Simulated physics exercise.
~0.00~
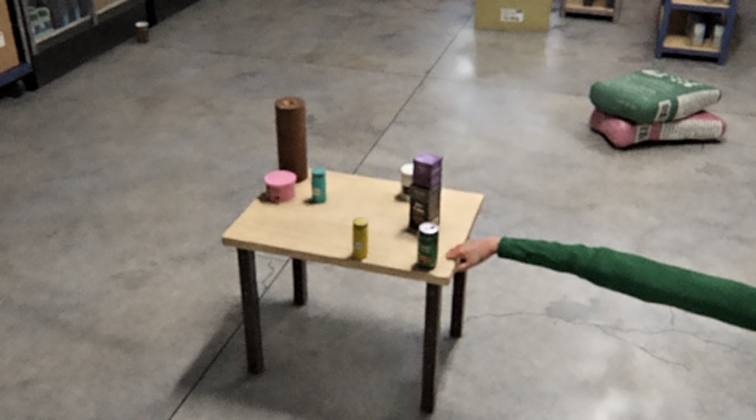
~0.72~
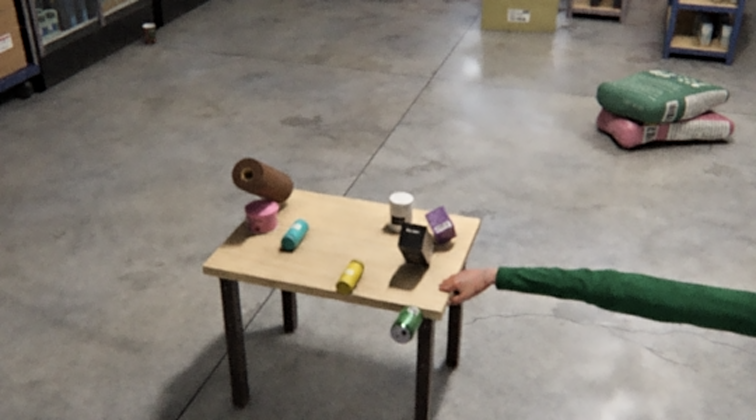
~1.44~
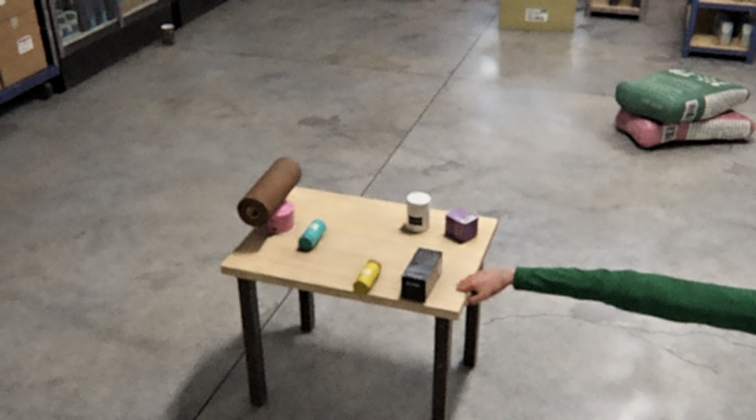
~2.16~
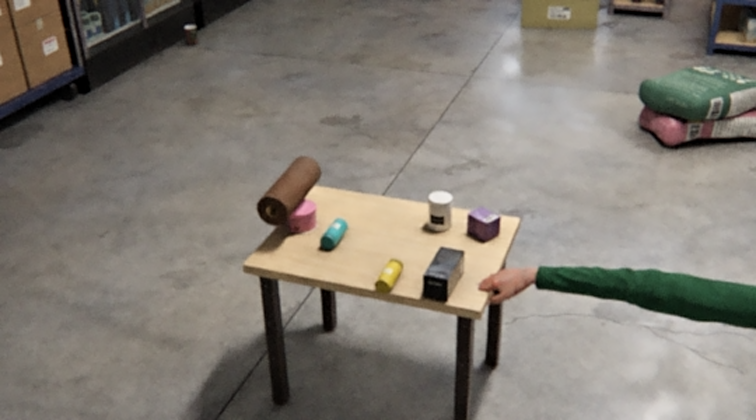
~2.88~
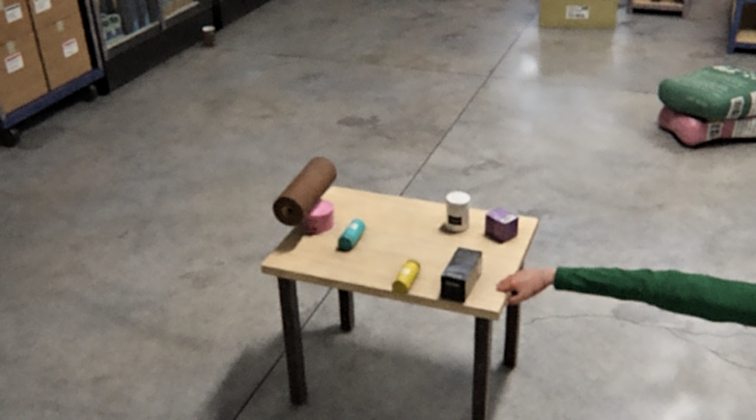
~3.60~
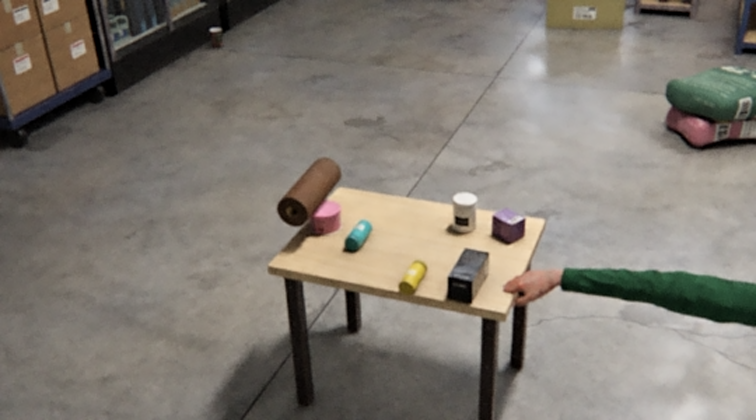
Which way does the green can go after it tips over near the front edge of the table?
The green can moves down, dropping off the front edge of the table.
